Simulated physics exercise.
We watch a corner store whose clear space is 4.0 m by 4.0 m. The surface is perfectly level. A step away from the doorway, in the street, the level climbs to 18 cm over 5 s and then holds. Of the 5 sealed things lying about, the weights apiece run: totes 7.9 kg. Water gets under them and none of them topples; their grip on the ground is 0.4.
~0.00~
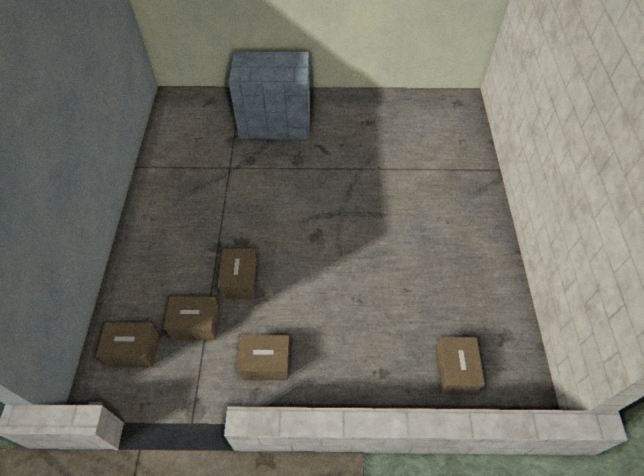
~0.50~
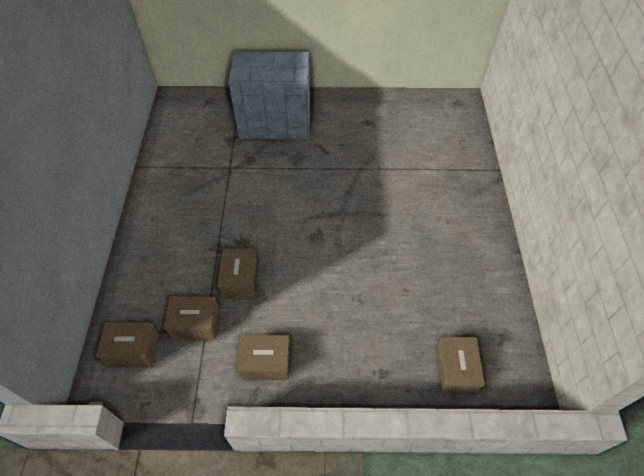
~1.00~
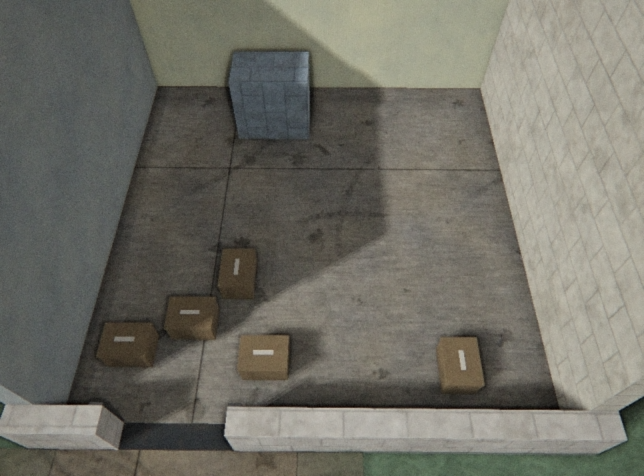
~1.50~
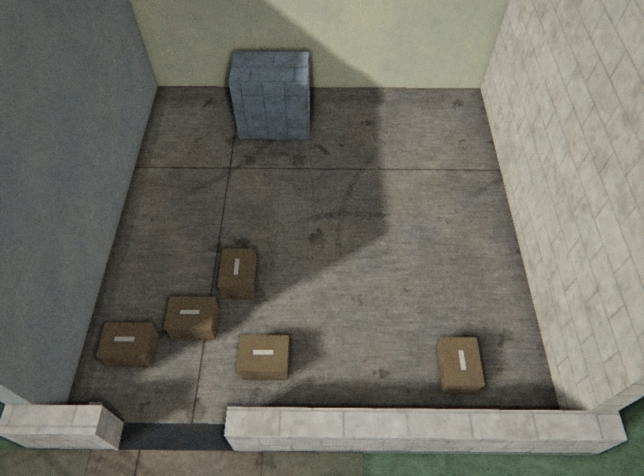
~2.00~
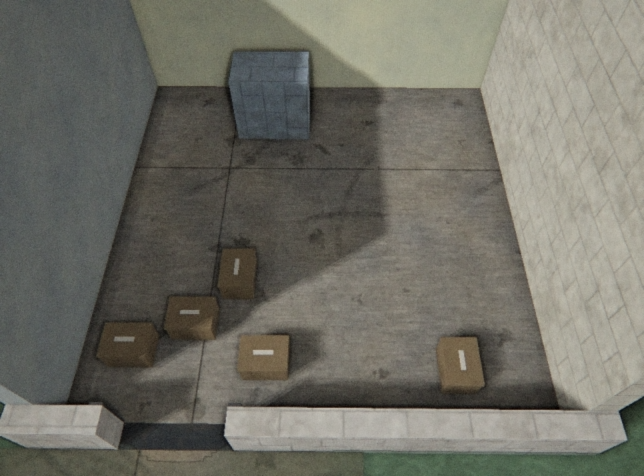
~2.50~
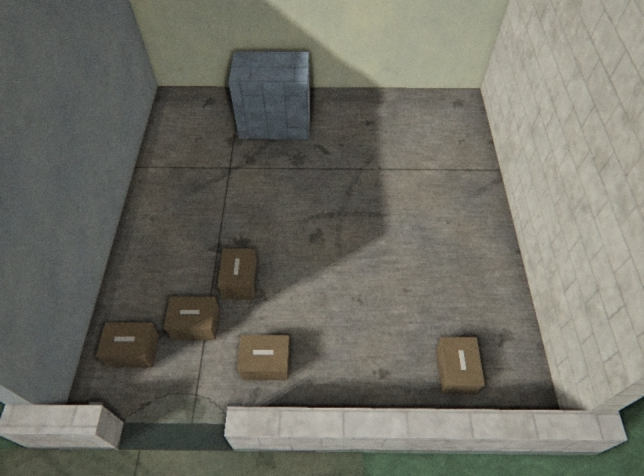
Five brown boxes with pale labels sit on the grey floor of a walled room, seen from high above and outside its doorway by a still camera. Four are grouped at the lower left and one stands at the right, with a blue-grey block against the pale green back wall. The boxes stay put while a thin greenish sheet of water shifts over the street, then slips through the doorway.
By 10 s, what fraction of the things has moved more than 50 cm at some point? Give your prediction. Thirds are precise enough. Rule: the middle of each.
I'd put it at between one and two thirds.
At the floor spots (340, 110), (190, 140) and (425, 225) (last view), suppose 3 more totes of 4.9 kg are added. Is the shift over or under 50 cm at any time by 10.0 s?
Taking them in the given order: Smaller, then greater, then smaller.
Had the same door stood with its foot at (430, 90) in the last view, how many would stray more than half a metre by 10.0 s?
Count: 2.
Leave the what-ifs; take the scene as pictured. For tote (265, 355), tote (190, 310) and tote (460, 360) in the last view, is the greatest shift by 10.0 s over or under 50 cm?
In turn: Short of it, over, under.
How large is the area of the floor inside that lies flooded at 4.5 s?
Roughly 3.0 m2.
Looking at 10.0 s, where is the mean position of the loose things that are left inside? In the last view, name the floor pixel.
I'd put it around (279, 217).
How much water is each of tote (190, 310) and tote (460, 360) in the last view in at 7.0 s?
Depths: Near 4 cm, then near 1 cm.
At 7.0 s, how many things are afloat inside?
Then: 1.
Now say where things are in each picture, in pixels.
A tote at (190, 312), on the bottom; a tote at (462, 360), on the bottom; water covers 0.0 m2; 0 of 5 have shifted, in the first frame.
A tote at (190, 312), on the bottom; a tote at (462, 360) rests on the ground; water covers 0.0 m2; 0 of 5 have shifted, in the second frame.
A tote at (190, 312), on the bottom; a tote at (462, 360), on the bottom; water covers 0.0 m2; 0 of 5 have shifted, in the third frame.
A tote at (190, 312), on the bottom; a tote at (462, 360), on the bottom; water covers 0.0 m2; 0 of 5 have shifted, in the fourth frame.
A tote at (190, 312) rests on the ground; a tote at (462, 360) rests on the ground; 0.0 m2 under water; 0 of 5 have shifted, in the fifth frame.
A tote at (190, 312) rests on the ground; a tote at (462, 360), on the bottom; 0.1 m2 under water; 0 of 5 have shifted, in the sixth frame.
After 3.5 s 0 of 5 are over 50 cm from their spots; 0 afloat.
After 4.5 s 0 of 5 are over 50 cm from their spots; 0 afloat.
After 7.0 s 3 of 5 are over 50 cm from their spots; 1 afloat.
After 10.0 s 3 of 5 are over 50 cm from their spots, and 3 have been at some point; 2 afloat.
